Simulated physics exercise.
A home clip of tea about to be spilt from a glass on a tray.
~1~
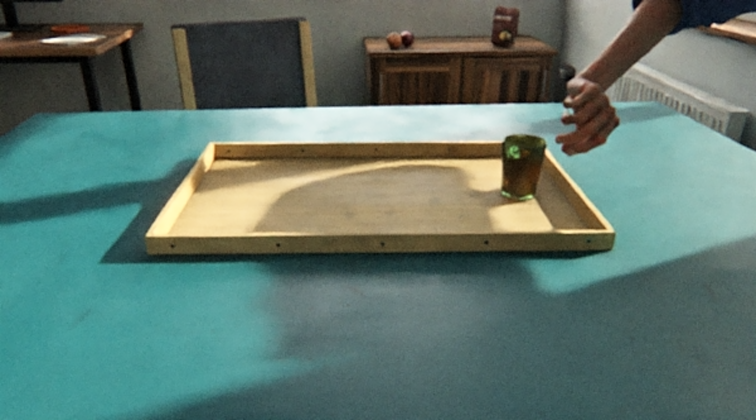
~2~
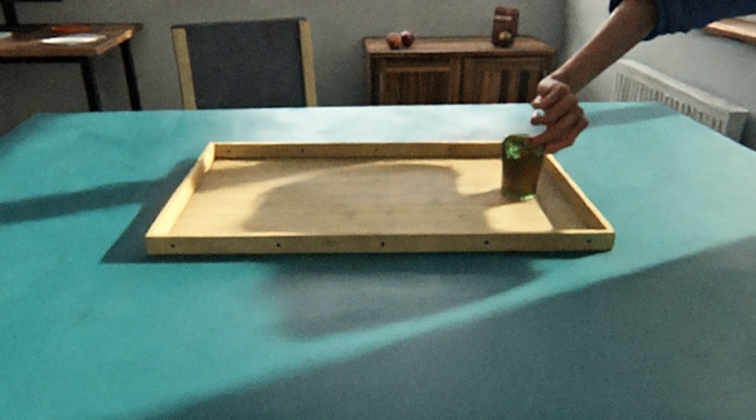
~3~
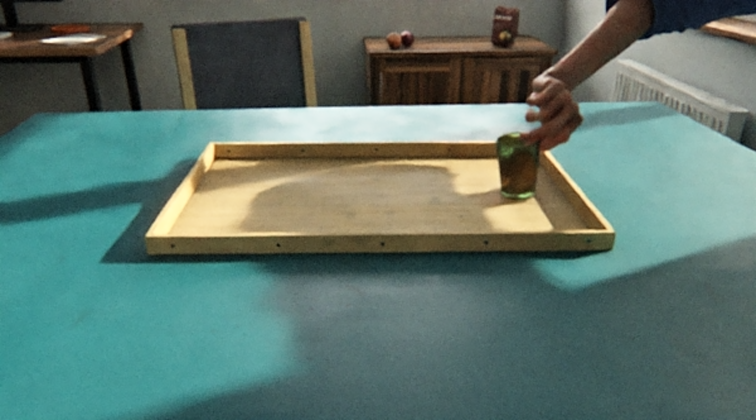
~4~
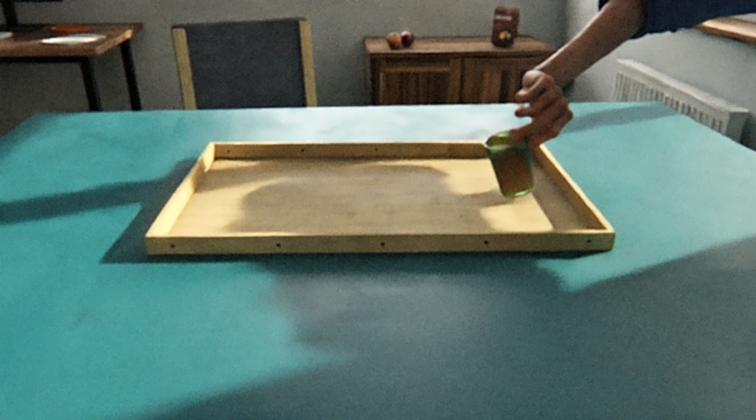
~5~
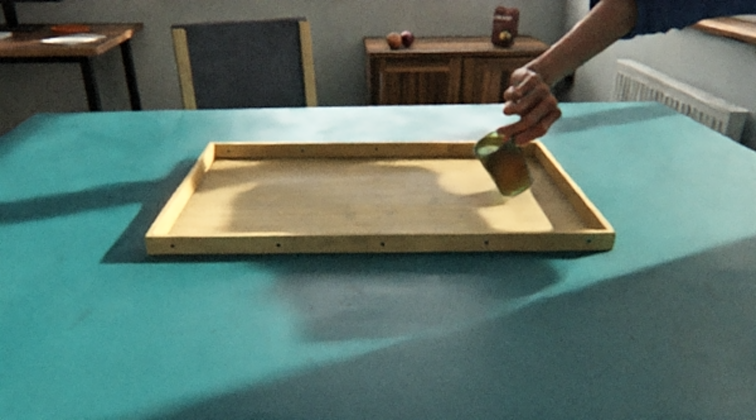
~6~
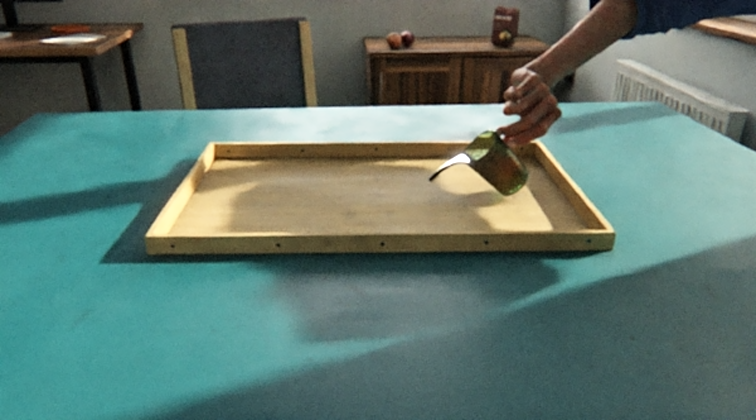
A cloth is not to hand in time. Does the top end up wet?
No.
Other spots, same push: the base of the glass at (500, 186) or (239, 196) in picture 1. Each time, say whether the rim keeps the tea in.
In the first try it keeps within the tray; in the second it gets out on to the top.
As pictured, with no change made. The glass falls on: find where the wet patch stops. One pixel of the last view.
Around (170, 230).
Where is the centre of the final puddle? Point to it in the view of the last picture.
About (288, 206).
Next, the glass lies in the tray; the puddle covers about as much as a plate; the top is dry.
After that, the puddle covers about as much as a tray; the top is dry.
Finally, the puddle covers about as much as a tray; the top is dry.
